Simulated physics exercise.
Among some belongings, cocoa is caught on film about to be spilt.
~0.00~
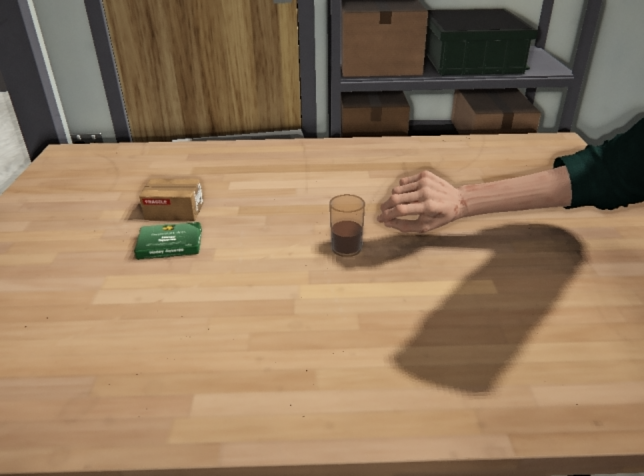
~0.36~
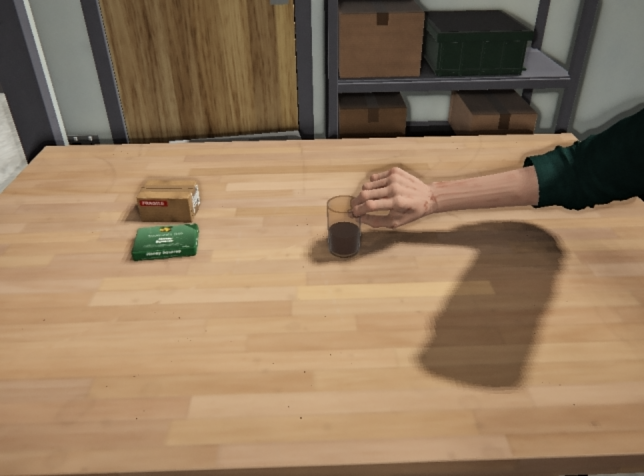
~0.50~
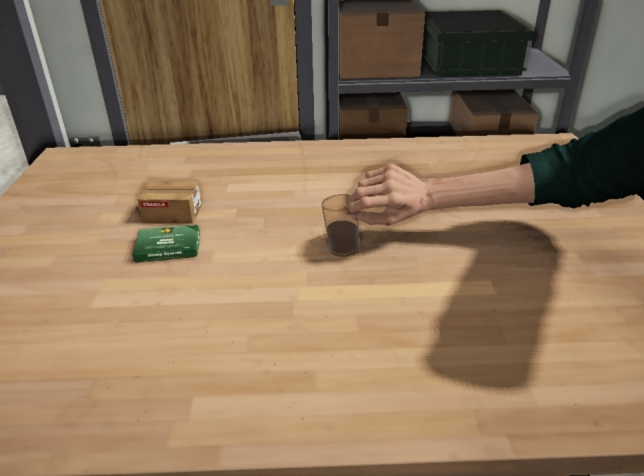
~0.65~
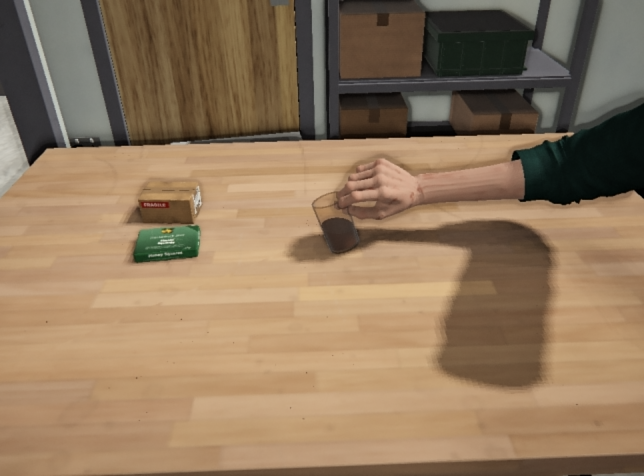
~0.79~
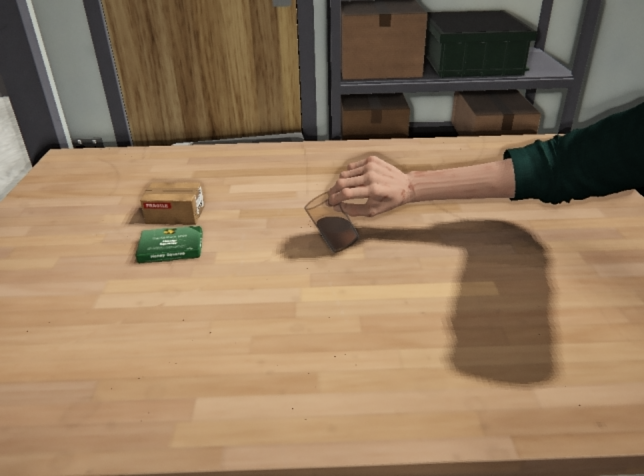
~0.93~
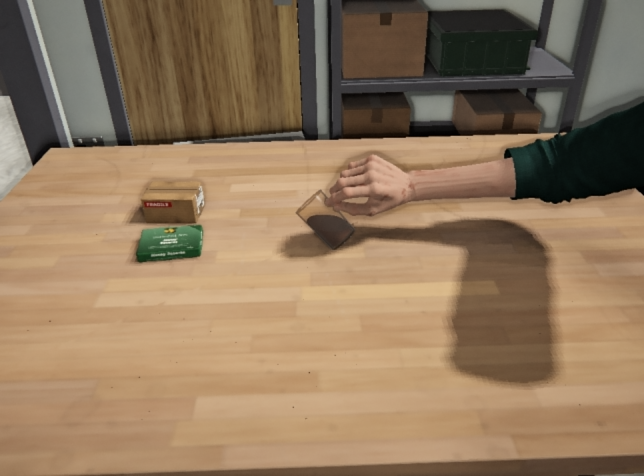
A hand in a dark green sleeve reached in from the right and pushed a glass of dark drink, which slid slightly and tilted left, while a box and green packet stayed put.
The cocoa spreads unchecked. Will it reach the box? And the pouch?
Box becomes wet, pouch becomes wet.
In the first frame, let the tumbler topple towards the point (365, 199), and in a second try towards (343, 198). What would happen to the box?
One: It escapes. Two: It remains untouched.
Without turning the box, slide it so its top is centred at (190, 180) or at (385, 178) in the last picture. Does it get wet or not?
Try one - it gets hit; try two - it is not hit.
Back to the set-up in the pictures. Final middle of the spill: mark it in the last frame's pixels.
(208, 212).
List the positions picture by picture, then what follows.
In the first frame, it stands upright; tumbler (347, 225) about a third full; box (170, 187); pouch (168, 235).
In the second frame, it is being nudged; tumbler about a third full, surface at (344, 230).
In the third frame, it is being nudged; tumbler (342, 224) about a third full; pouch (166, 238).
In the fourth frame, it is being nudged; tumbler about a third full, surface at (338, 226); box (169, 190).
In the fifth frame, it is being nudged; tumbler (332, 220) tipped 30°.
In the sixth frame, it is falling; tumbler (325, 219) tipped 45°; box (172, 190); pouch (170, 238).
By 1.5 s, the puddle covers about as much as a plate; the box is in it; the pouch is in it.
By 3.6 s, the puddle covers about as much as a plate; the box is in it; the pouch is in it.
